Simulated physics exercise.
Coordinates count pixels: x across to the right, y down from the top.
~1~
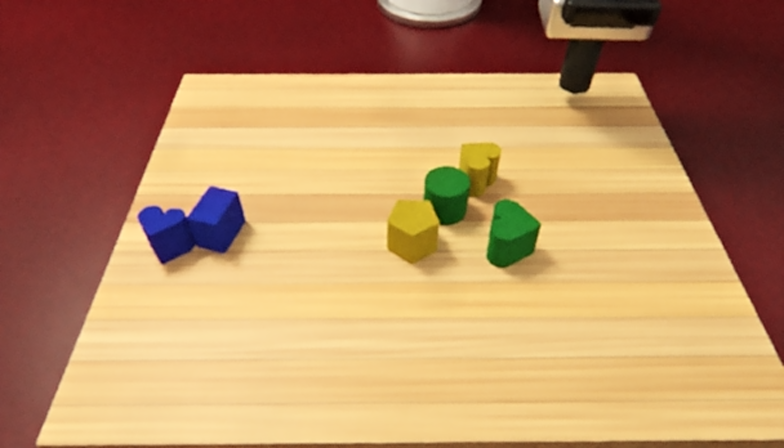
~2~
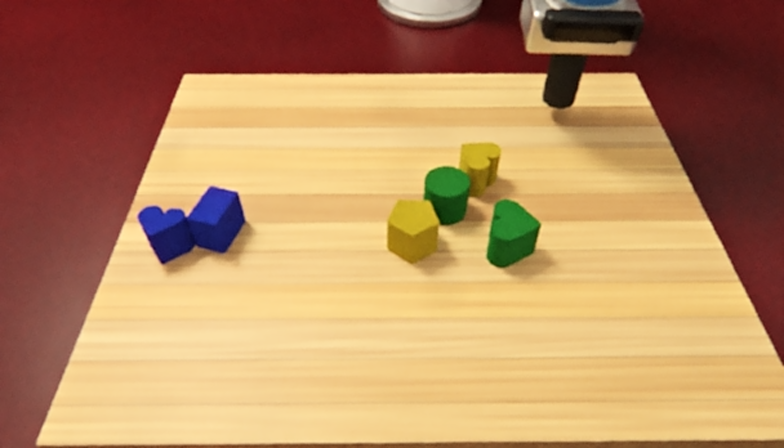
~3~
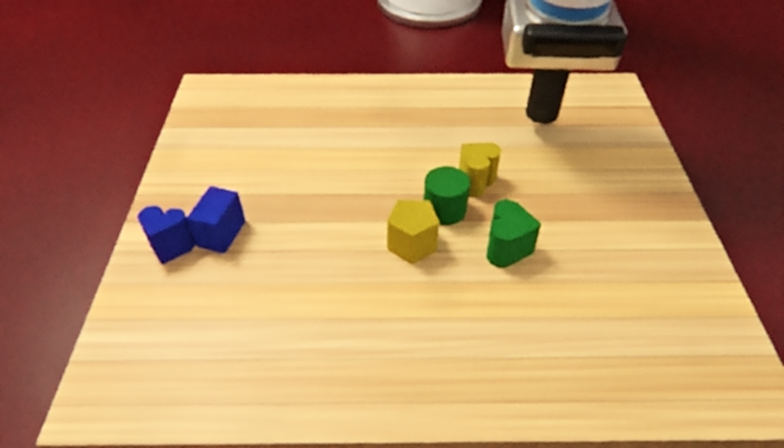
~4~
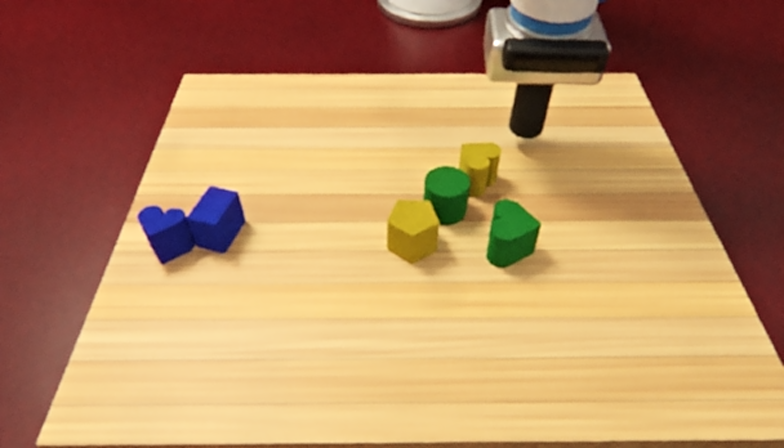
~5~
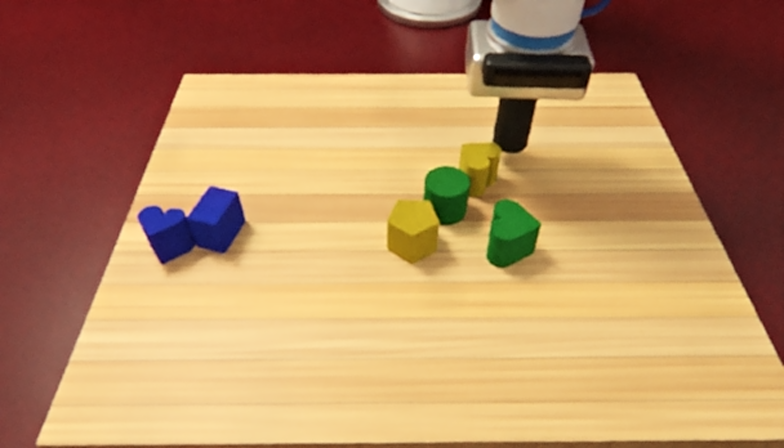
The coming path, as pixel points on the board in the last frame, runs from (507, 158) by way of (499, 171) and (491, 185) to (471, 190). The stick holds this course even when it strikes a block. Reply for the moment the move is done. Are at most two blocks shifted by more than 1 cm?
Yes, it checks out.
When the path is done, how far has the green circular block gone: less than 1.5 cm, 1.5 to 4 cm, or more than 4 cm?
It will move between 1.5 and 4 cm.
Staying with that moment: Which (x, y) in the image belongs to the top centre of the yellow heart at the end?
At the end it should sit near (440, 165).
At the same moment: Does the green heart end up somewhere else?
I expect not.
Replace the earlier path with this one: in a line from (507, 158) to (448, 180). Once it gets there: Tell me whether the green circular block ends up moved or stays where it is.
Moved.
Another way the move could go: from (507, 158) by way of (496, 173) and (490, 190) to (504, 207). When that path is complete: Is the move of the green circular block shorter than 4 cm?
Yes.
The first path, step by step. Halfway along, stick at (498, 164); green circular block at (436, 185); yellow heart at (467, 163), turned 20° clockwise.
At the end, stick at (473, 175); yellow pentagon at (411, 218); green circular block at (416, 185); yellow heart at (440, 165), turned 85° clockwise; green heart not moved.
